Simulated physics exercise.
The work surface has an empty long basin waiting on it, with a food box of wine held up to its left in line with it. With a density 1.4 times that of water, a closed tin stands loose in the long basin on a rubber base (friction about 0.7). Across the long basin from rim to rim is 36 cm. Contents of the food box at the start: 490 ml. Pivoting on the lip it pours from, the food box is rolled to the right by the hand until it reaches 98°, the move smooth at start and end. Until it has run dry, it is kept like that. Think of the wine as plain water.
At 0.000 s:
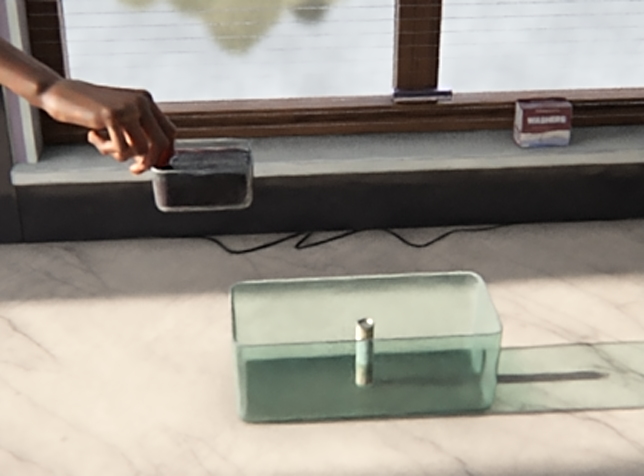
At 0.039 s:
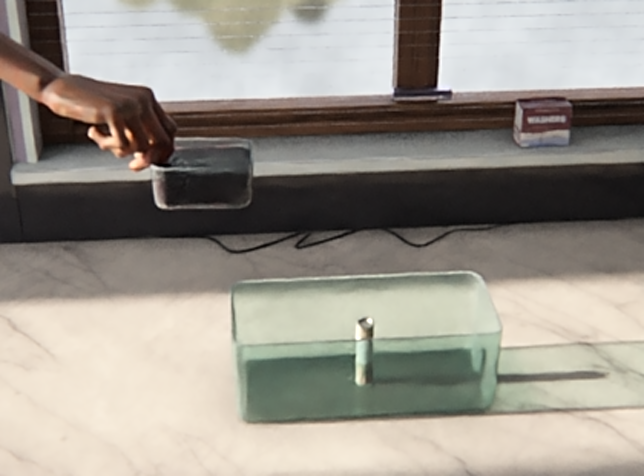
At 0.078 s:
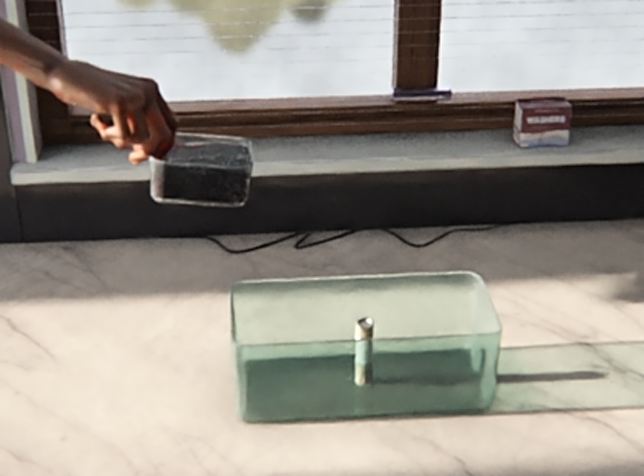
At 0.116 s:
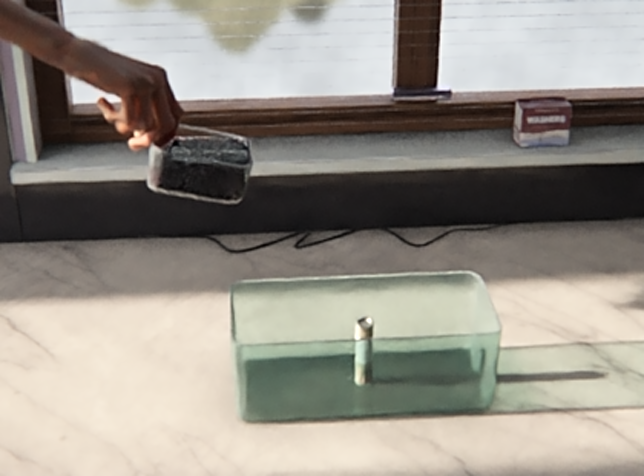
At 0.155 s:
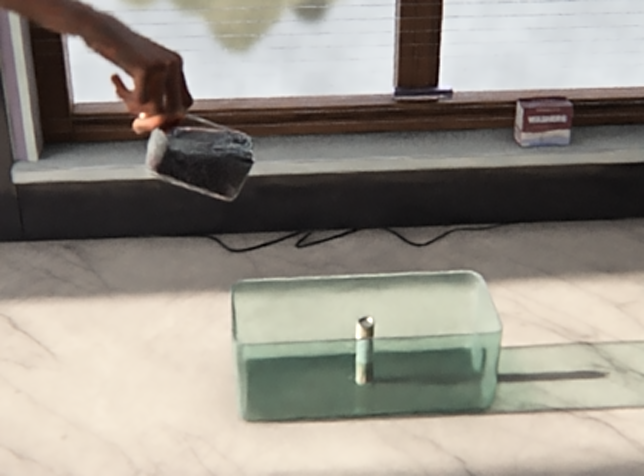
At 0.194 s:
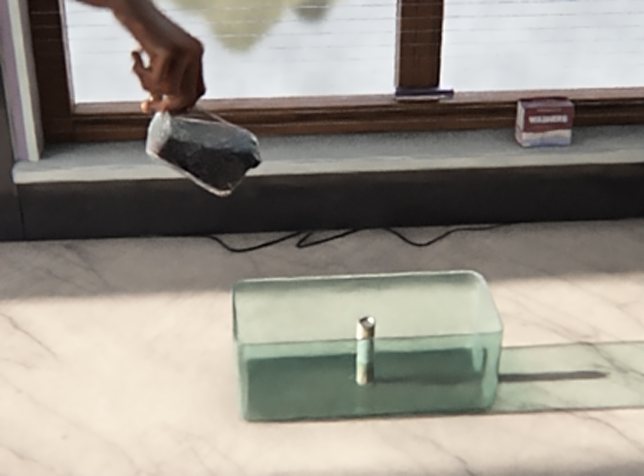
A dark hand at the upper left holds a small clear box of dark liquid above a pale marble surface, seen from slightly above in front of a wood-framed window, with the view staying still. Below stands a long, pale green see-through basin with a small upright cylinder inside, while a small reddish box sits on the sill at right. The hand rises and shifts right as it gradually tilts the clear box down to the right, the dark liquid shifting toward its lower edge.
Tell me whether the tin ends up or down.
Up.
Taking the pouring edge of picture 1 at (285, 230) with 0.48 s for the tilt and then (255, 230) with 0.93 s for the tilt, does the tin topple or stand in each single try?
Run one: It does not tip. Run two: It does not tip.
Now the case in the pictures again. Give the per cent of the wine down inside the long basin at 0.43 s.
About 3%.
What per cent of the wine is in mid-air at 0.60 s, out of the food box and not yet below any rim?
In-air share: About 32 %.
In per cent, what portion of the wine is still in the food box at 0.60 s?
About 3 per cent.
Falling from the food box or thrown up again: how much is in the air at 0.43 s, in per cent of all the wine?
Some 70 per cent.
After 0.43 s the tilt is 95° and 26 per cent is still to pour; the tin stands where it began.
After 0.60 s the tilt is 98° and 3 per cent is still to pour; the tin stands where it began.
After 0.78 s the tilt is 98° and 0 per cent is still to pour; the tin stands where it began.
After 0.98 s the tilt is 98° and 0 per cent is still to pour; the tin stands where it began.
In the end the tin stands where it began.
